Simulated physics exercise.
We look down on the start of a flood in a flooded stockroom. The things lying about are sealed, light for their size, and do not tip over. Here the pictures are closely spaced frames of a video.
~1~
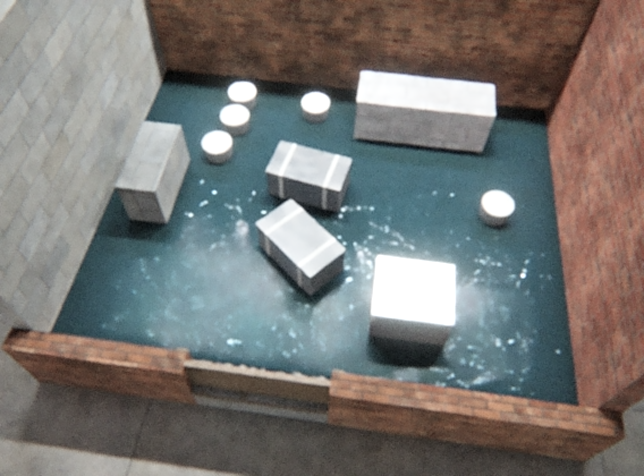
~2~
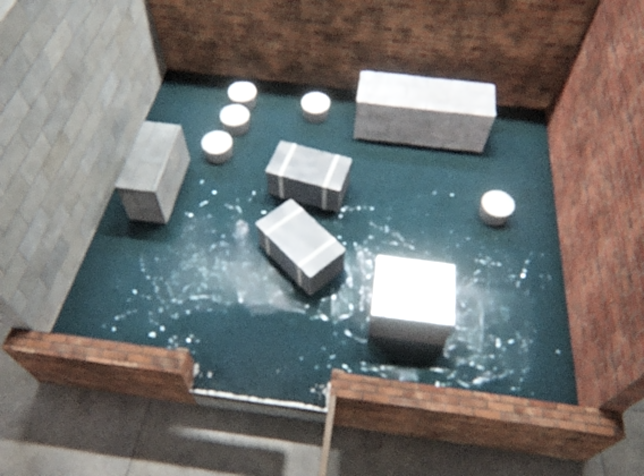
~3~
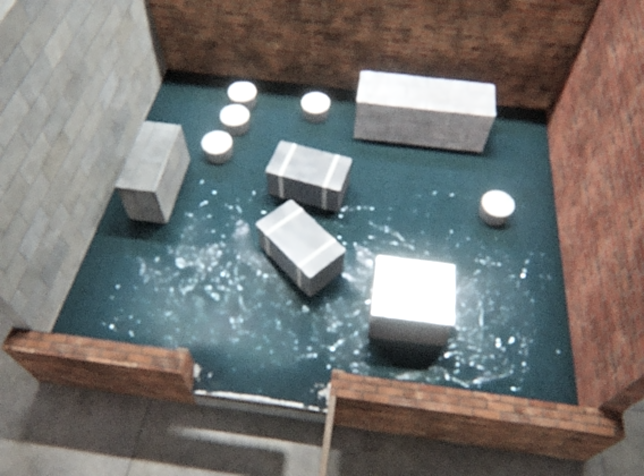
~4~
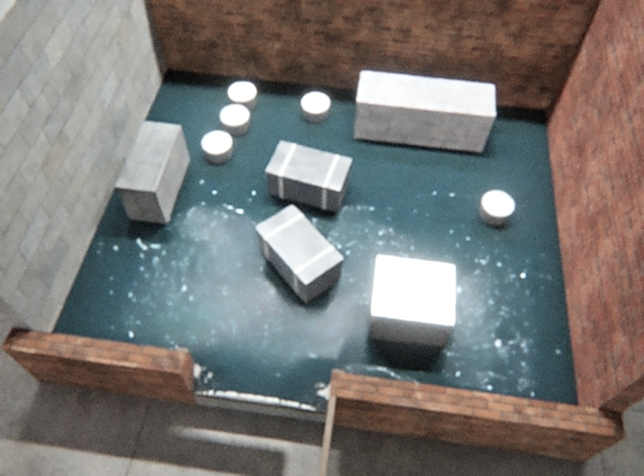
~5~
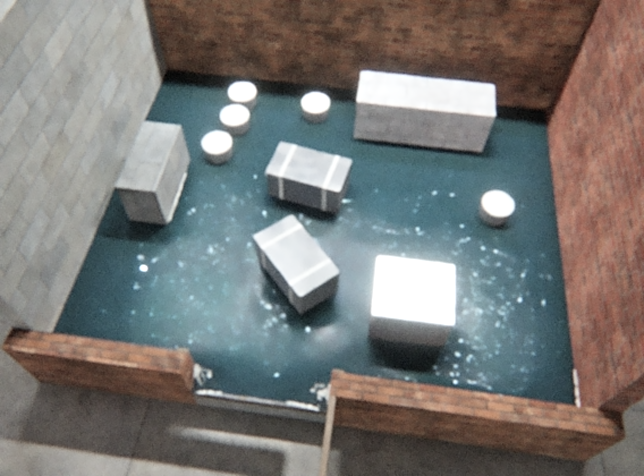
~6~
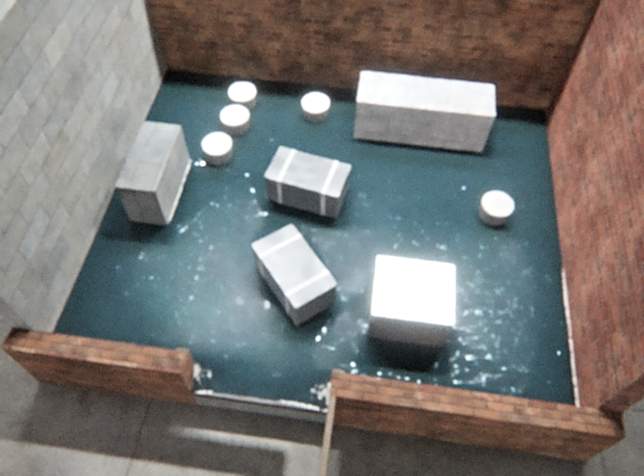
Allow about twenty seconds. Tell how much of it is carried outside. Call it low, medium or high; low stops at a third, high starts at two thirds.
Low.
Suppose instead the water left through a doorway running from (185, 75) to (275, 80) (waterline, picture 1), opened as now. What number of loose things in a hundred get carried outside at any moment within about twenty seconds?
90 per cent.
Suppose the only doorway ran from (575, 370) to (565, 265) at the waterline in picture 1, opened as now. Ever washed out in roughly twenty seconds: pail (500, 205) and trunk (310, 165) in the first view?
In that order: Escapes, escapes.
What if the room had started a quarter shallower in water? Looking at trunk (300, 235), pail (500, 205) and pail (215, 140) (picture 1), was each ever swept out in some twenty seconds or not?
One by one: Leaves, never escapes, never escapes.
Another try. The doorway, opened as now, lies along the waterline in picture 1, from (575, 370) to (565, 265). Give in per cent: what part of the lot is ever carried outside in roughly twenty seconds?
It works out at 40 percent.
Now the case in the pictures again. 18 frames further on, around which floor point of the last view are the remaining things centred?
Somewhere near (283, 208) in the last view.
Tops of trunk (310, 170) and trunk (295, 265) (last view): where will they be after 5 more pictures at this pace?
Approximately (293, 202) for one and (257, 353) for the other.
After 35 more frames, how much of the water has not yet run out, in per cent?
About 52 per cent.
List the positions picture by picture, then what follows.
In the first frame, a trunk at (300, 236) floats; a trunk at (309, 165), afloat; 0 of 7 have shifted.
In the second frame, a trunk at (300, 236) floats; a trunk at (309, 165), afloat; 0 of 7 have shifted.
In the third frame, a trunk at (300, 237), afloat; a trunk at (309, 165) floats; 0 of 7 have shifted.
In the fourth frame, a trunk at (299, 243) floats, close to its start; a trunk at (309, 165), afloat; 1 of 7 have shifted.
In the fifth frame, a trunk at (296, 254) floats, close to its start; a trunk at (309, 166), afloat; 1 of 7 have shifted.
In the sixth frame, a trunk at (294, 264), afloat, close to its start; a trunk at (308, 171), afloat, close to its start; 2 of 7 have shifted.
A moment on, 0 of 7 are out; 7 afloat.
Next, 1 of 7 are out; 6 afloat.
Later, 2 of 7 are out; 0 afloat.
In the end, 2 of 7 are out; 0 afloat.
